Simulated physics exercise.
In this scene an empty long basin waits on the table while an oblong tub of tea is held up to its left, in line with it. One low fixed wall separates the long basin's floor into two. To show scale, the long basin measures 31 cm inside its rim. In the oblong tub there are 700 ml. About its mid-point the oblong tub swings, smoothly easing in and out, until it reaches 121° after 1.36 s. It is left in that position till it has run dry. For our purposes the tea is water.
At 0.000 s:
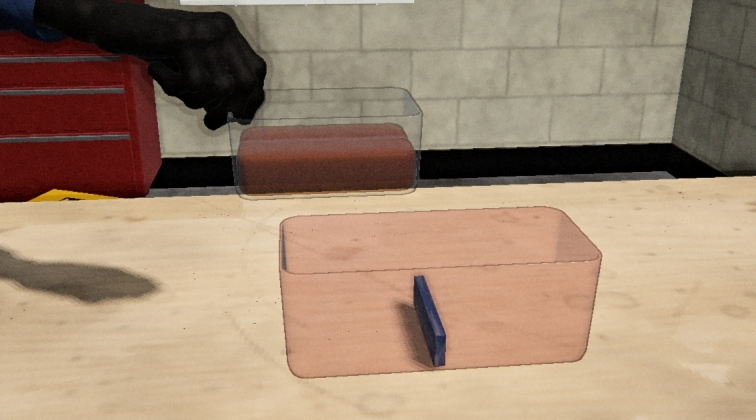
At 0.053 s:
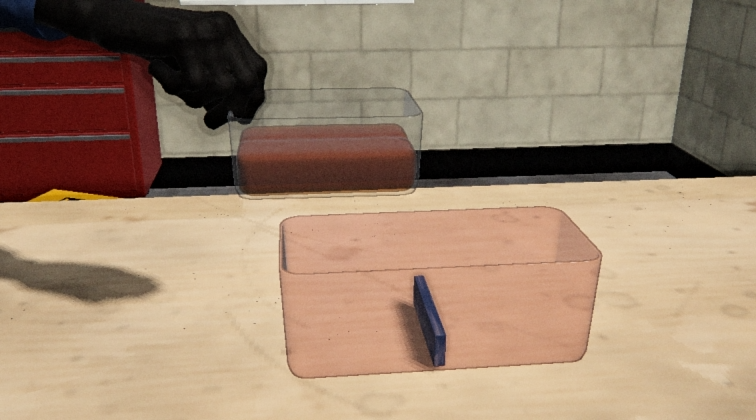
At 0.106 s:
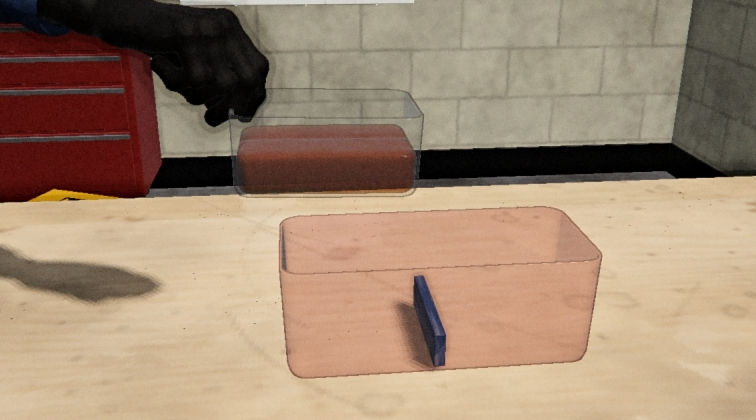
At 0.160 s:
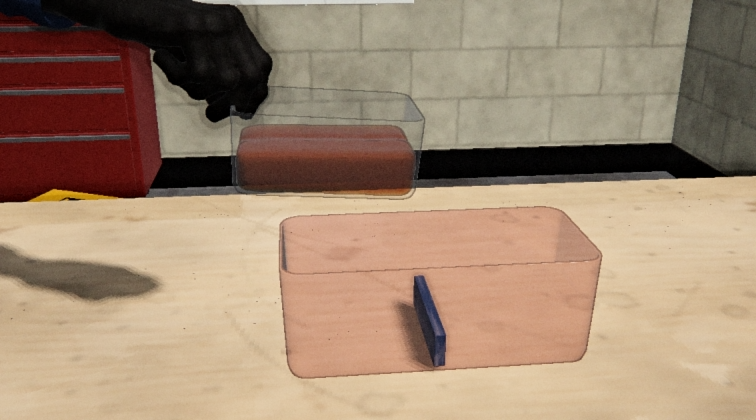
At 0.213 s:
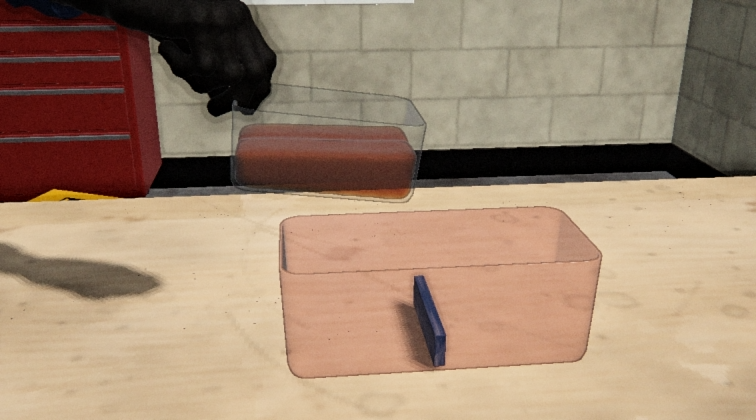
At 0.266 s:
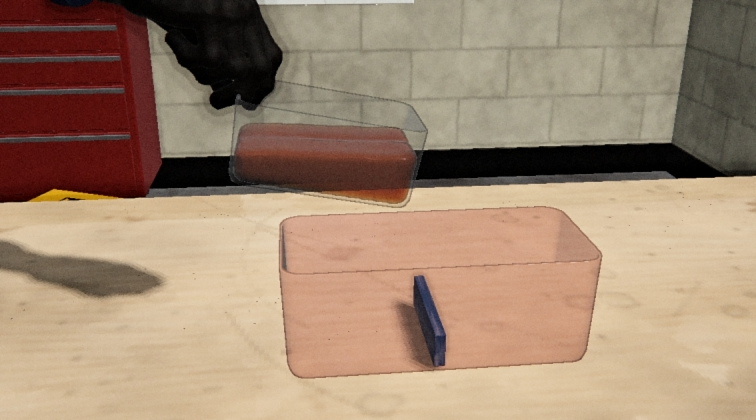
A dark hand reaches in from the upper left over a pale wooden workbench, seen from slightly above, with a grey block wall and red drawers behind. It is at a clear oblong tub of reddish-brown tea, above and behind a long, pinkish see-through basin with a dark blue upright piece. The tub slowly tilts, its right end dipping, while the camera stays still.
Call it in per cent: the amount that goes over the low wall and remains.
I would put it at about 58 per cent.
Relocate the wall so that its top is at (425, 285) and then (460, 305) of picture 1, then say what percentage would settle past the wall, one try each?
60 in a hundred, followed by 35 in a hundred.
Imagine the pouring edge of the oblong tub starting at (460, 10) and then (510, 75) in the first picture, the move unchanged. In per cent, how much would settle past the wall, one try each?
80 per cent first, 80 per cent second.
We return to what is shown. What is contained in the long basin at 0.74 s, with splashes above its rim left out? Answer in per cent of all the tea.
Some 24 per cent.
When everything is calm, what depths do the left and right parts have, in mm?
Depths at rest: Left around 16 mm, right around 20 mm.
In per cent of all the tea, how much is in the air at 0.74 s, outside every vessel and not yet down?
I'd put it at about 28 percent.
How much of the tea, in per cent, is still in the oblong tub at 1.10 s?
Close to 6 percent of the whole amount.
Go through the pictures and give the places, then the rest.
The first picture shows tilt 0°; pouring edge (414, 103); surface from (239, 140) to (409, 136); the long basin's rim runs from (281, 246) to (580, 233); the wall's top is at (429, 304).
The second picture shows tilt 0°; pouring edge (414, 103); surface from (238, 140) to (409, 136).
The third picture shows tilt 2°; pouring edge (415, 105); surface from (238, 140) to (409, 137).
The fourth picture shows tilt 4°; pouring edge (416, 109); surface from (238, 139) to (408, 138).
The fifth picture shows tilt 7°; pouring edge (417, 114); surface from (238, 138) to (410, 139).
The sixth picture shows tilt 11°; pouring edge (418, 120); surface from (237, 137) to (410, 140).
After 0.74 s the tilt is 69° and 48 per cent is still to pour, 1 is left of the wall and 24 right of it.
After 1.10 s the tilt is 110° and 6 per cent is still to pour, 33 is left of the wall and 58 right of it.
After 1.46 s the tilt is 121° and 0 per cent is still to pour, 42 is left of the wall and 58 right of it.
After 1.86 s the tilt is 121° and 0 per cent is still to pour, 41 is left of the wall and 58 right of it.
In the end 41 per cent lies left of the wall, 58 right of it and 1 outside.
